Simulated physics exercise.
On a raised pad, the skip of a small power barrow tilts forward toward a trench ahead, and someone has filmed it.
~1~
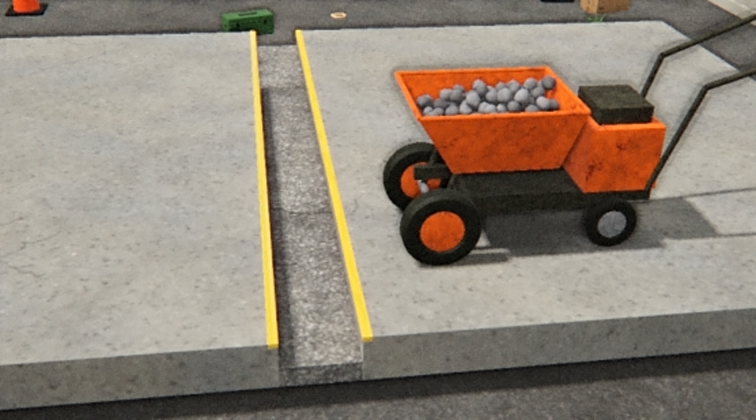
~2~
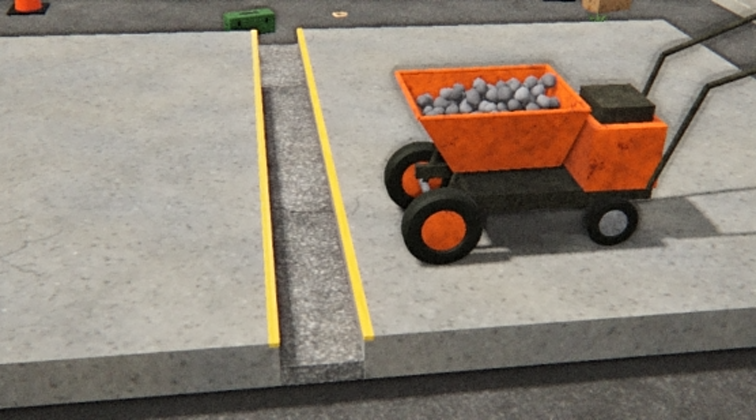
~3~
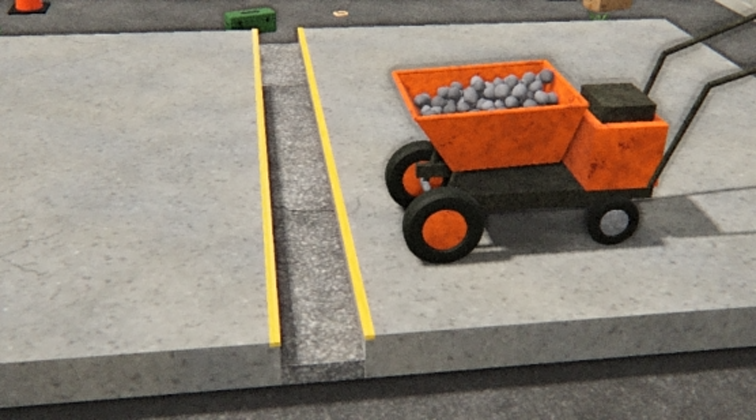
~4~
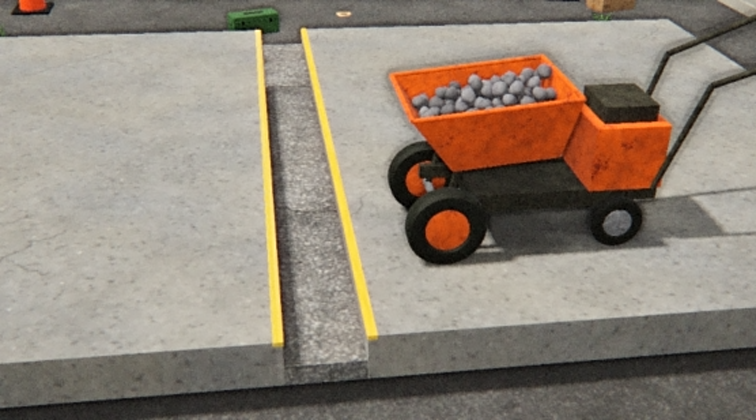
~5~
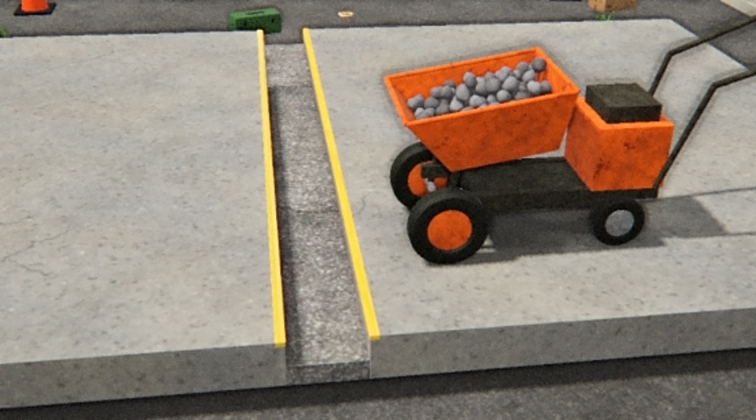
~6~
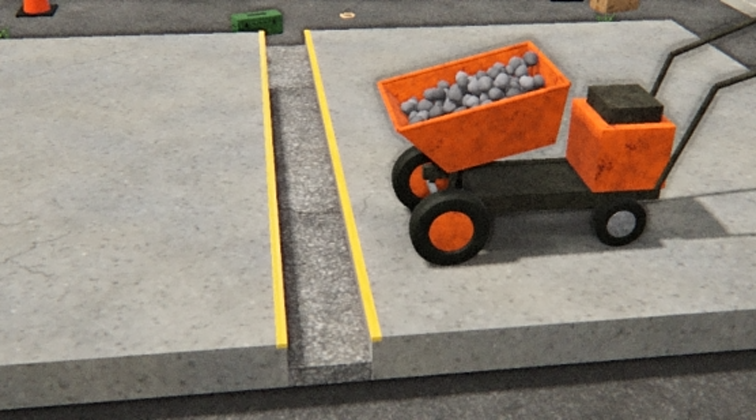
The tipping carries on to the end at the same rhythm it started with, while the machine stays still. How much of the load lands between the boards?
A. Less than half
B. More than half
Answer: B.
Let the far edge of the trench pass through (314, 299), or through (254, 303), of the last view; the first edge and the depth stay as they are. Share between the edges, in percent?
First try: About 20 %; second try: About 80 %.
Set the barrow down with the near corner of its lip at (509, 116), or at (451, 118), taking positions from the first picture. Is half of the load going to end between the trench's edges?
In the first case a smaller fraction; in the second case upwards of half.
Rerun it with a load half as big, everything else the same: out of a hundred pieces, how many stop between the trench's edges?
Around 70 %.
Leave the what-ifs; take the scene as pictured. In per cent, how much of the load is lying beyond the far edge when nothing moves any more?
Estimate: Around 20 per cent.
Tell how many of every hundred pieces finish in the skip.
All told, it is near 15 percent.
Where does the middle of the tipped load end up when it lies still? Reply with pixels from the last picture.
Somewhere around (299, 247) in the final view.
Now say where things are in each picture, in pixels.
Lip of the skip near (420, 120), level; top of the load near (509, 102), round cobbles; first edge of the trench near (358, 295); far edge near (270, 301), the trench over half as wide as the skip, and shallow for its width, in the first frame.
Lip of the skip near (420, 119), level; top of the load near (509, 100), in the second frame.
Lip of the skip near (416, 119), tipped barely; top of the load near (507, 97), in the third frame.
Lip of the skip near (413, 122), tipped barely; top of the load near (500, 92), in the fourth frame.
Lip of the skip near (407, 125), tipped a little; top of the load near (509, 80), in the fifth frame.
Lip of the skip near (399, 131), tipped a little; top of the load near (502, 77); first edge of the trench near (367, 295); far edge near (279, 301), in the sixth frame.
Shortly afterwards, skip tipped well over; the whole lot in the skip.
Next, skip tipped steeply; all but a few in the skip; only a few in or heaped over the trench; only a few beyond it; only a few falling.
Some moments later, skip tipped right over; near half in the skip; near a third in or heaped over the trench; near a quarter beyond it; only a few falling.
In the end, skip tipped right over; a little in the skip; near two thirds in or heaped over the trench; near a quarter beyond it.
